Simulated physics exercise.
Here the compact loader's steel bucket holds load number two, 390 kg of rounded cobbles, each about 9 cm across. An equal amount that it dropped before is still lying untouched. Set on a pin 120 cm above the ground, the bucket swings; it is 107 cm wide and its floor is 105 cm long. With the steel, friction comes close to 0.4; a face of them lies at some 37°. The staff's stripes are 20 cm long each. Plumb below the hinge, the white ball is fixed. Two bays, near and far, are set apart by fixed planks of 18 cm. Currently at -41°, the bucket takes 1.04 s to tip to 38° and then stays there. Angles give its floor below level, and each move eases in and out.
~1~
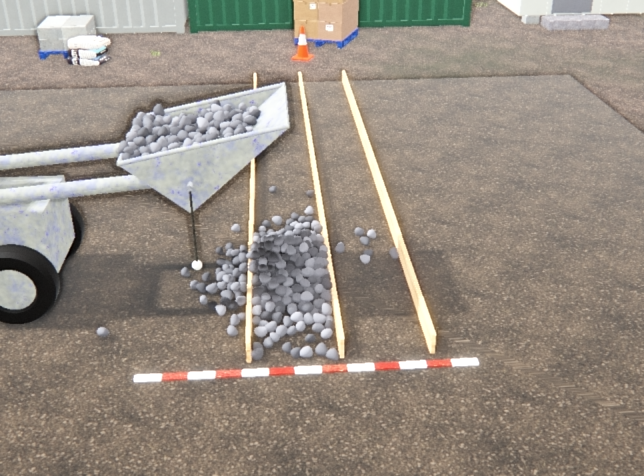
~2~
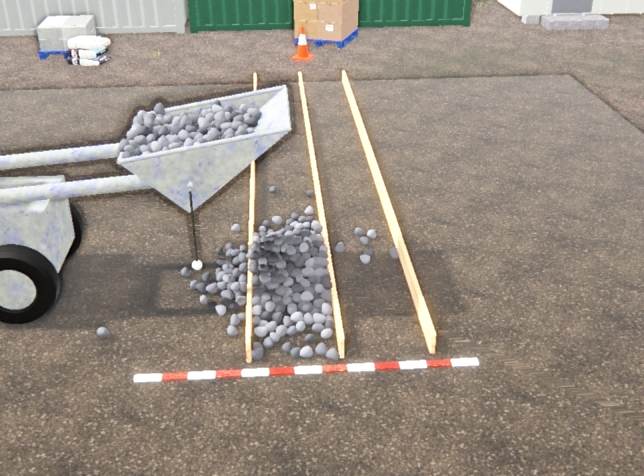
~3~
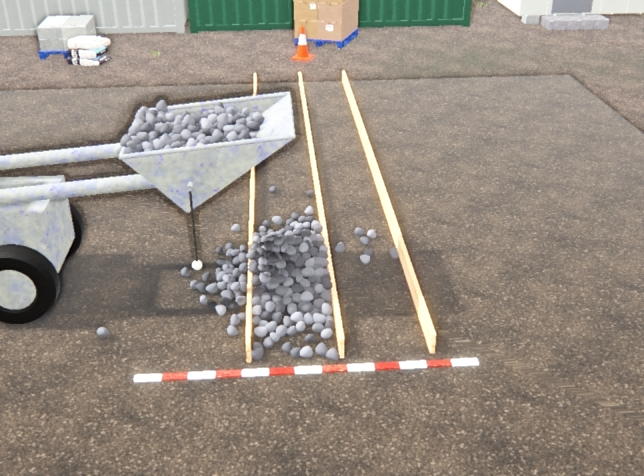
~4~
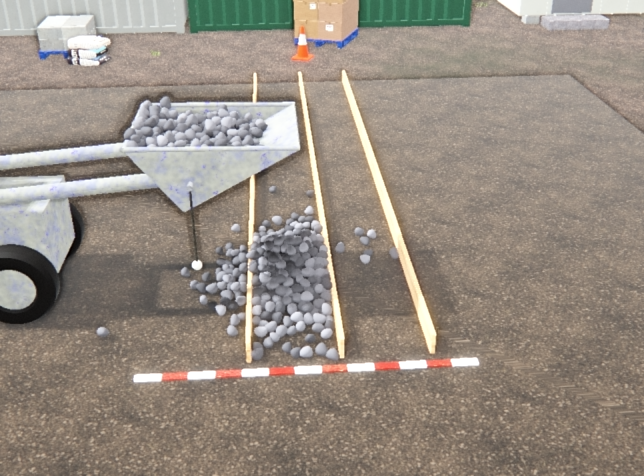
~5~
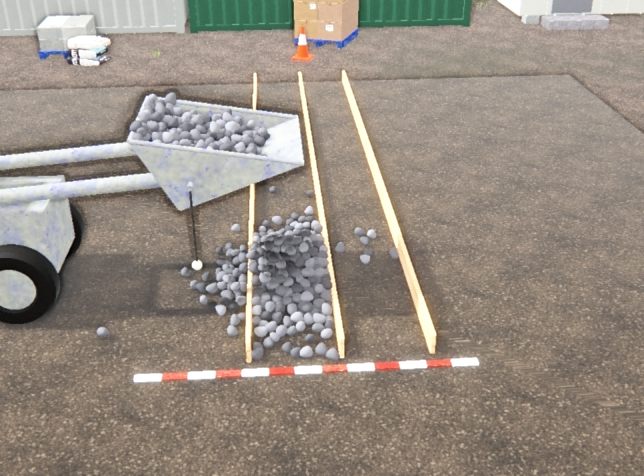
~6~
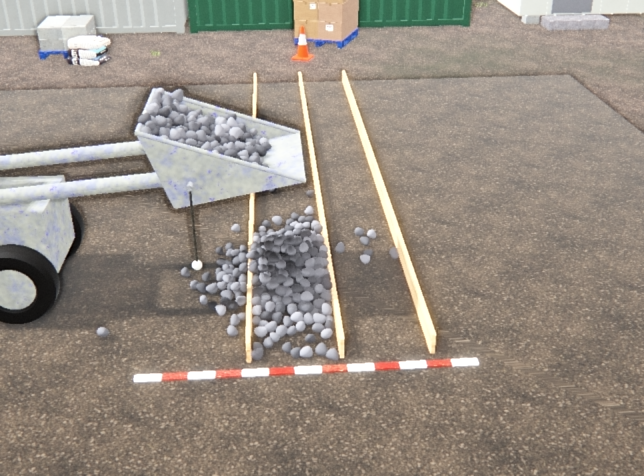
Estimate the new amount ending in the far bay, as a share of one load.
Roughly 49 per cent of a load.
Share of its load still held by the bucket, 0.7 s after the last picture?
Close to 80 per cent of the load.
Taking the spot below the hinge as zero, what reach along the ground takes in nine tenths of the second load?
I'd say close to 170 centimetres ahead of it.
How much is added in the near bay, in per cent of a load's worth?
Roughly 50 in a hundred of a load.
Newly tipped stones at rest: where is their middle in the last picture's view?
In the last view, about pixel (324, 266).
Then, 0.3 s after the last picture the floor is at 26°; in per cent of one load, 100 in the bucket, 13 short of the bays, 85 in the near bay, 2 in the far bay; the foremost stones are at (370, 246).
Then, 0.7 s after the last picture the floor is at 38°; in per cent of one load, 82 in the bucket, 13 short of the bays, 104 in the near bay, 2 in the far bay; the foremost stones are at (370, 246).
Then, 1.0 s after the last picture the floor is at 38°; in per cent of one load, 23 in the bucket, 13 short of the bays, 142 in the near bay, 22 in the far bay; the foremost stones are at (381, 258).
Then, 3.7 s after the last picture the floor is at 38°; in per cent of one load, 0 in the bucket, 13 short of the bays, 135 in the near bay, 51 in the far bay; the foremost stones are at (400, 260). Net gain in the far bay, 49.
